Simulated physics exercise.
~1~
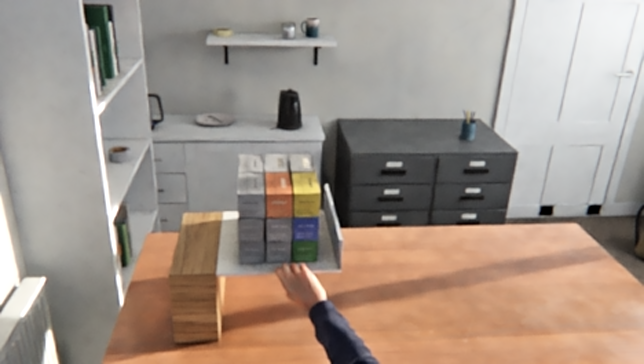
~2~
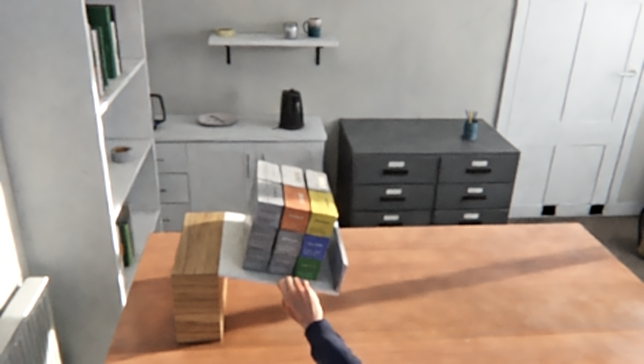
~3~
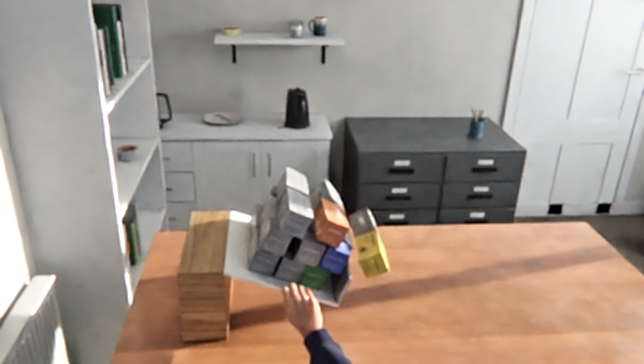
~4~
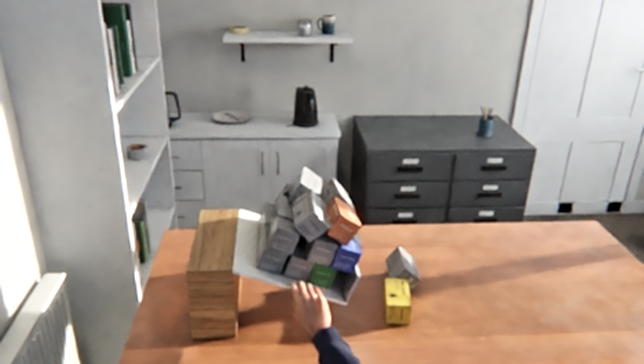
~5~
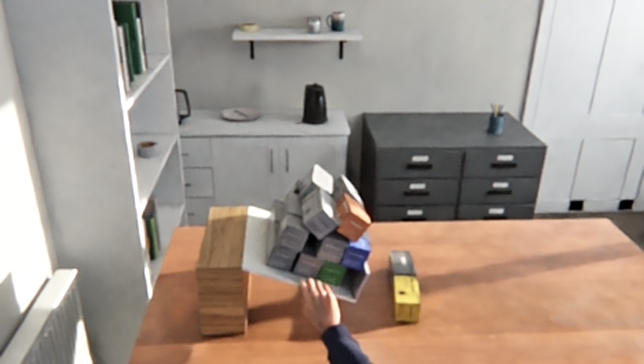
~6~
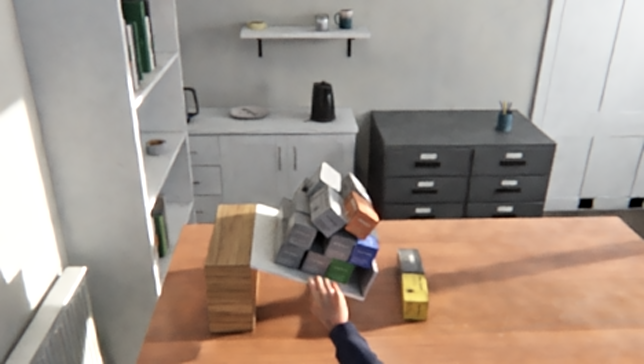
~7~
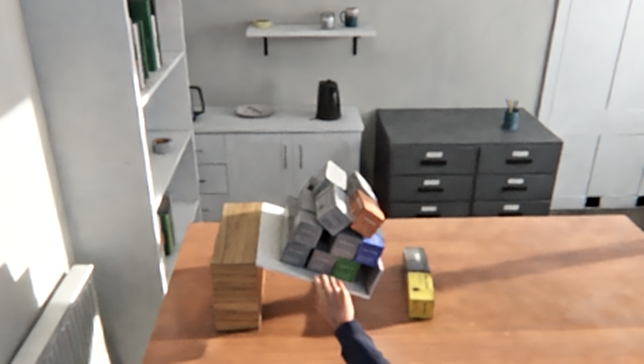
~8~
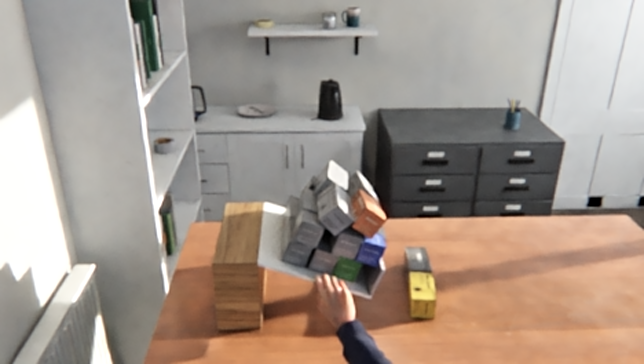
In a room with gray drawers and shelves, a hand at a tray of stacked packets beside a wooden block lowers its right side; the packets slide and lean, a yellow one and a gray one drop onto the table, and the rest settle in a tilted heap aboard.
